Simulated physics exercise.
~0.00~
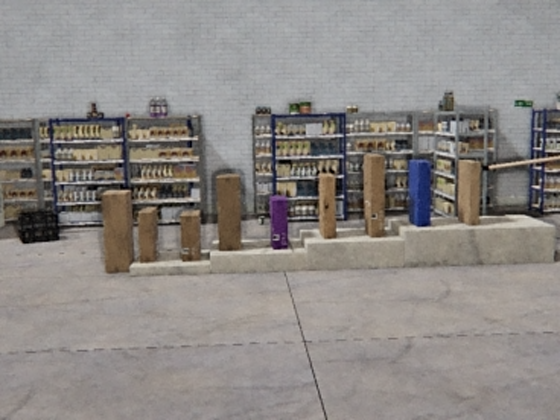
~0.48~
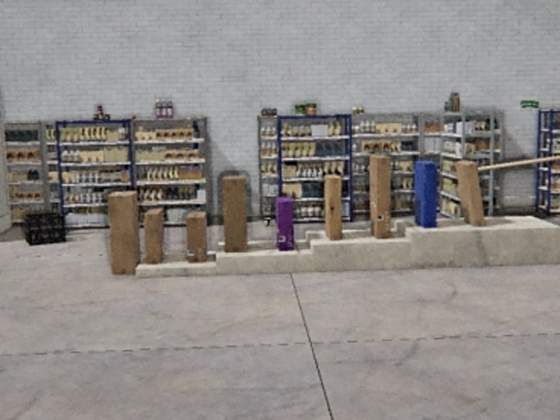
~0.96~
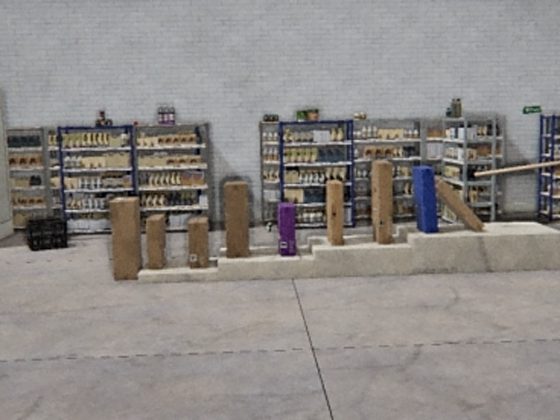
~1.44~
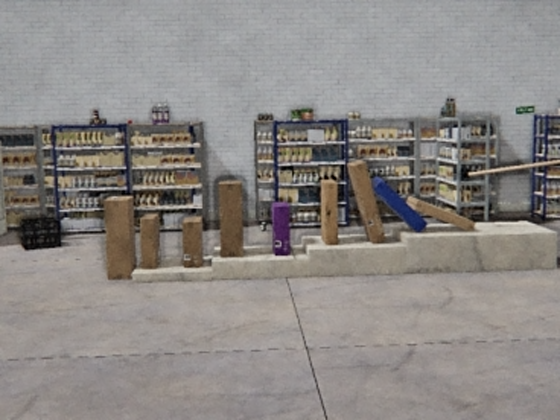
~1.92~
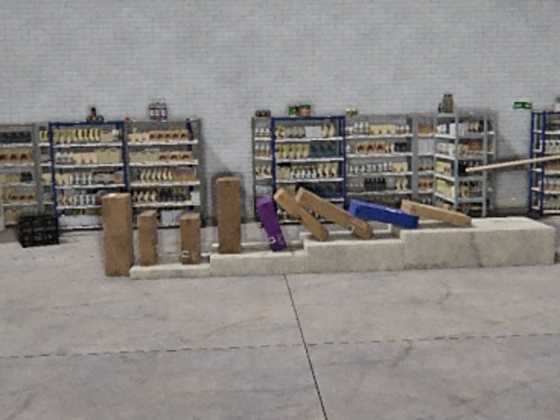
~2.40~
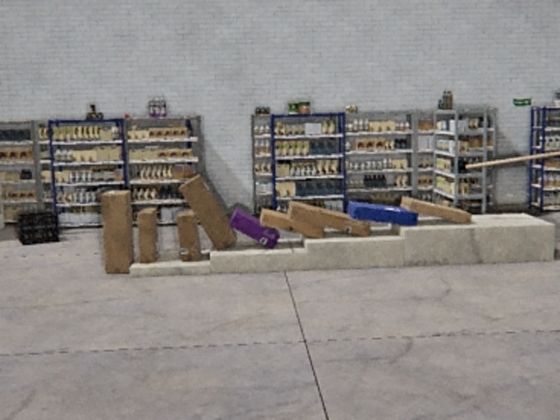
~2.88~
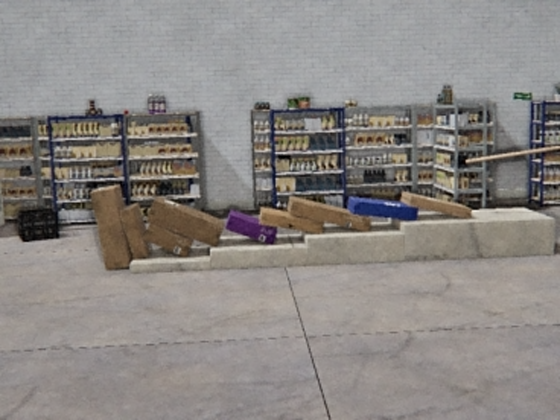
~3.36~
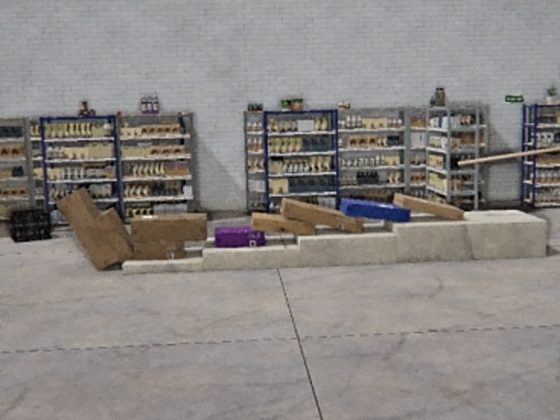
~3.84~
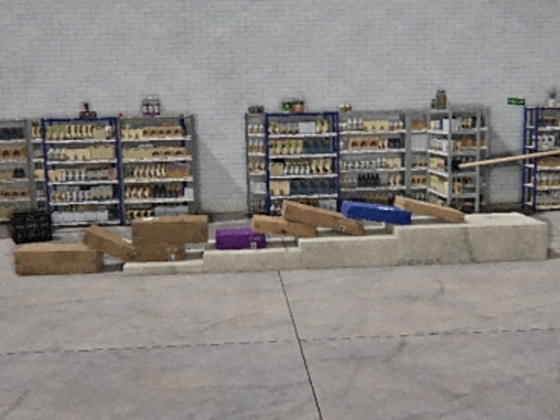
The clip opens on nine upright blocks of differing heights, one blue and one purple, lined along low steps that descend to the left before stocked shelves and a pale brick wall. A pole reaches in from the right, and the rightmost block tips left against the blue one. The blue block leans and topples in turn, knocking over the tall brown blocks beside it. The purple block tilts next, and the fall carries on down the steps. Finally the tall leftmost block drops onto the floor, leaving all nine toppled, some resting at a slant.
